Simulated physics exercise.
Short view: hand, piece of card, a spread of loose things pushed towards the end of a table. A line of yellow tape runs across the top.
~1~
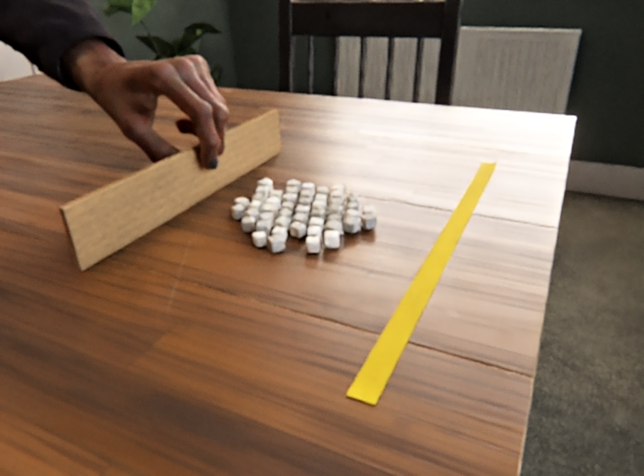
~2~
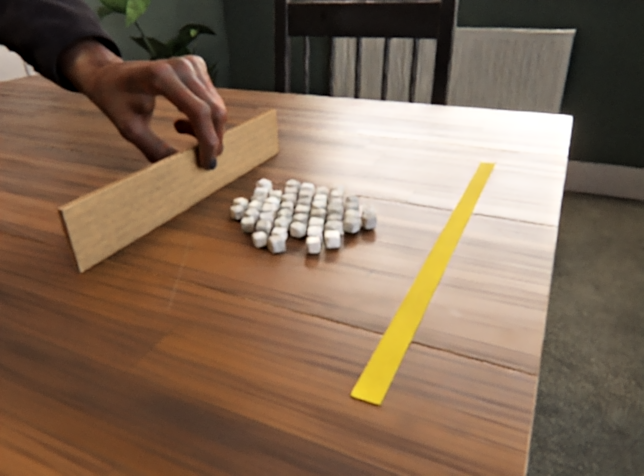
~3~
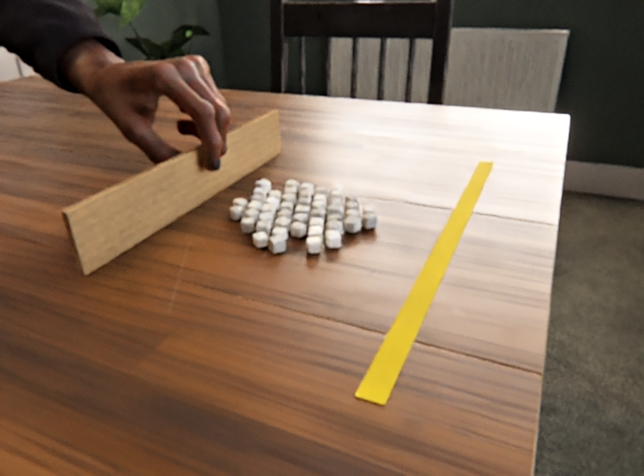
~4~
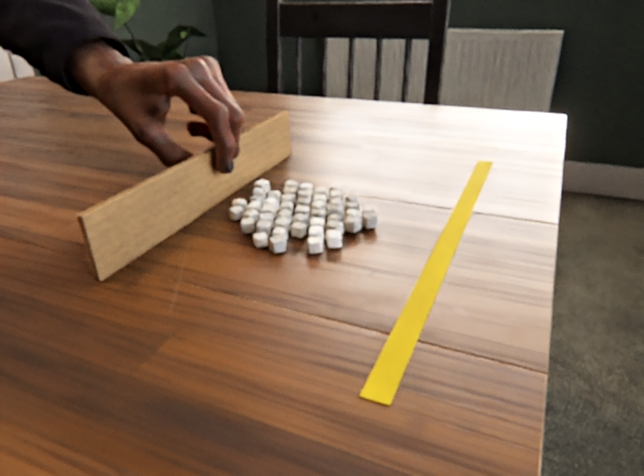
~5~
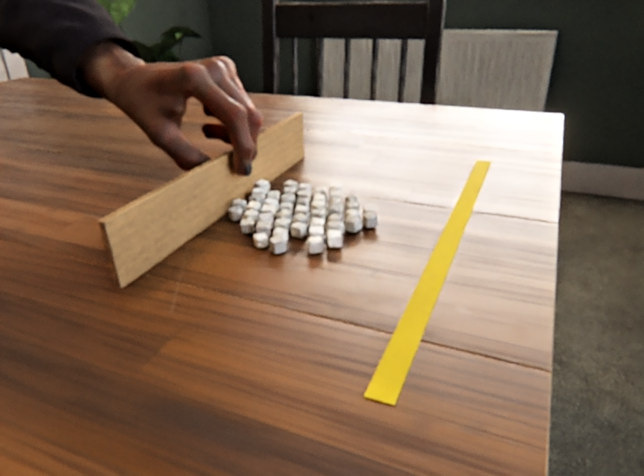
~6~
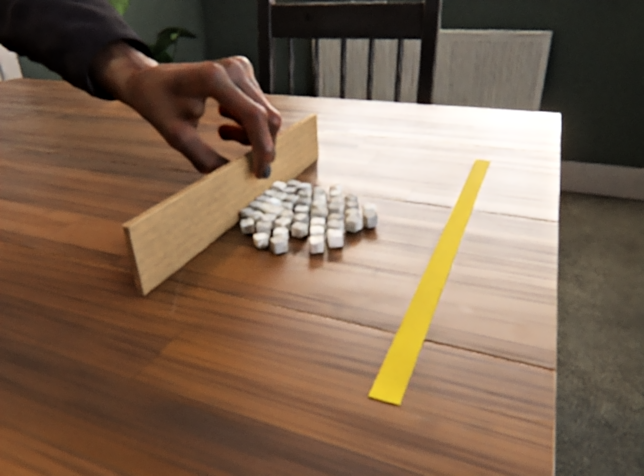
On a wooden table, a hand slides a board right against white cubes, barely shifting them.
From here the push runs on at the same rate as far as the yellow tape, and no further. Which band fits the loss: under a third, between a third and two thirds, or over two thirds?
Onto the floor goes below one third.
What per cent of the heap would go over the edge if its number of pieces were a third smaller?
Close to 0 per cent of the heap.
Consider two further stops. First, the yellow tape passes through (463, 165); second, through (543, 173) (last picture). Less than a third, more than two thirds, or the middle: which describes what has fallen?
Under a third; more than two thirds.
Just after the last frame, piece of card still moving, near (354, 166); heap all on the table, its front near (455, 242).
A moment on, piece of card stopped at the yellow tape; heap just a few over the edge.
When it is over, piece of card stopped at the yellow tape; heap just a few over the edge.
